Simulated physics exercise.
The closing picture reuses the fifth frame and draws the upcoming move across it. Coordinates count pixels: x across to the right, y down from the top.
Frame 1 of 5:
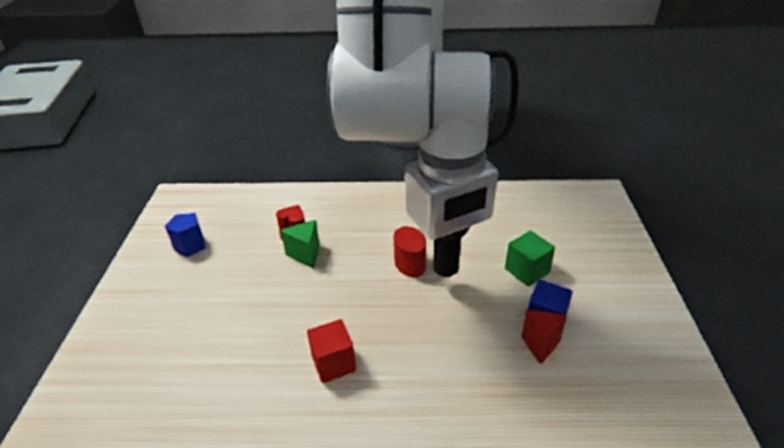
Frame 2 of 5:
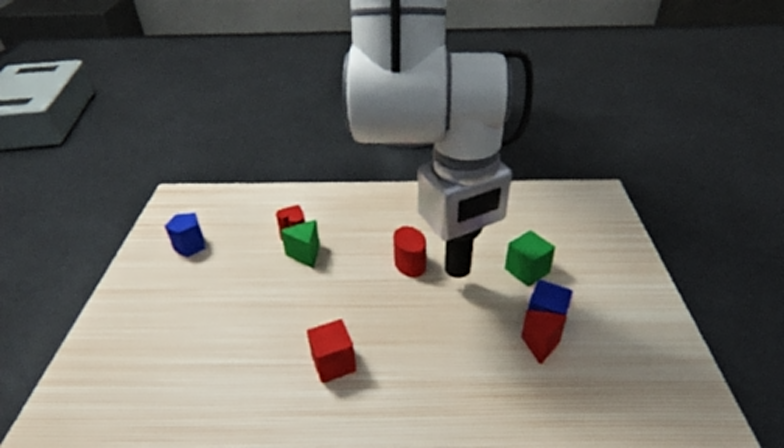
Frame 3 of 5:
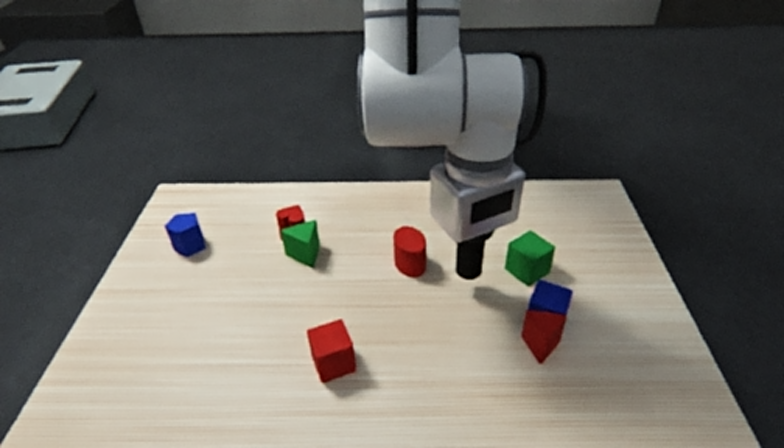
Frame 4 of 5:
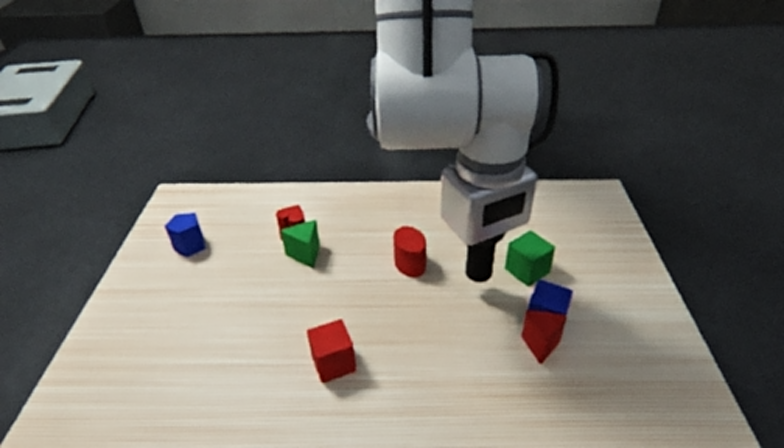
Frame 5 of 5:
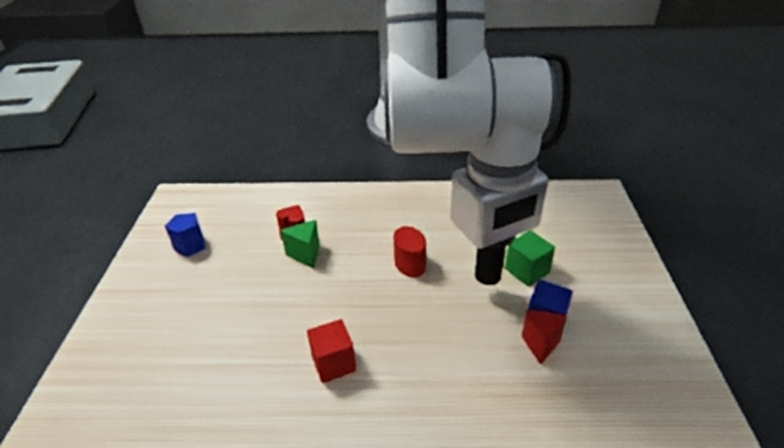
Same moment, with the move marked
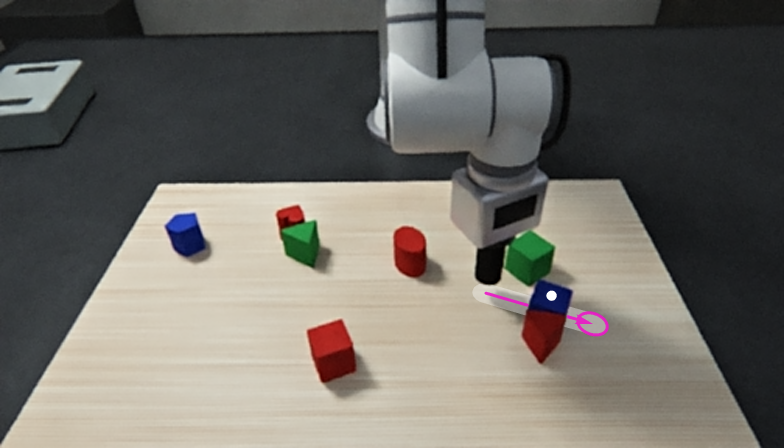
To begin with, a robot arm holds a dark bar upright over a wooden table, just right of a red cylinder, with red, green and blue blocks scattered around. The arm then slides the bar a short way right, nearer the green block, while every block stays still.
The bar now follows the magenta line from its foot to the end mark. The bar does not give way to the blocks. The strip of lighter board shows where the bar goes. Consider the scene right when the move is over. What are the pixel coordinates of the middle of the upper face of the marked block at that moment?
The top centre is at (603, 323).
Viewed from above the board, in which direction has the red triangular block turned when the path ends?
The turn is clockwise.
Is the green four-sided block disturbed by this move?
The green four-sided block will stay where it is.
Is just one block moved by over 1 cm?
Yes.
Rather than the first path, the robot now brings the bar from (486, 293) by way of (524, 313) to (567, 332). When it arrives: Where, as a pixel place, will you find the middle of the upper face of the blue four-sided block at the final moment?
Close to (608, 319).
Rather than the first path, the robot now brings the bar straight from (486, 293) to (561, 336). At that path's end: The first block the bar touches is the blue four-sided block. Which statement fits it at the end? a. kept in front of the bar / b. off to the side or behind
(a)
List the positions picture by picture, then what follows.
The first picture shows tip of the bar at (446, 268), middles of tops, green four-sided block at (532, 245), red triangular block at (547, 321), blue four-sided block at (552, 296).
The second picture shows bar at (458, 269), nothing pushed.
The third picture shows bar at (469, 271), nothing pushed.
The fourth picture shows bar at (479, 273), nothing pushed.
The fifth picture shows bar at (488, 276), green four-sided block at (532, 245), red triangular block at (547, 321), blue four-sided block at (552, 296).
The line goes from (486, 293) directly to (592, 324); the dot is on the blue four-sided block.
What follows on the original path. One third of the way, bar at (523, 286); nothing pushed yet.
Two thirds of the way, bar at (560, 296); red triangular block at (552, 323), turned 25° clockwise; blue four-sided block at (582, 309), turned 40° clockwise.
At the end, bar at (598, 307); green four-sided block unmoved; red triangular block at (552, 323), turned 25° clockwise; blue four-sided block at (603, 323), turned 80° clockwise.
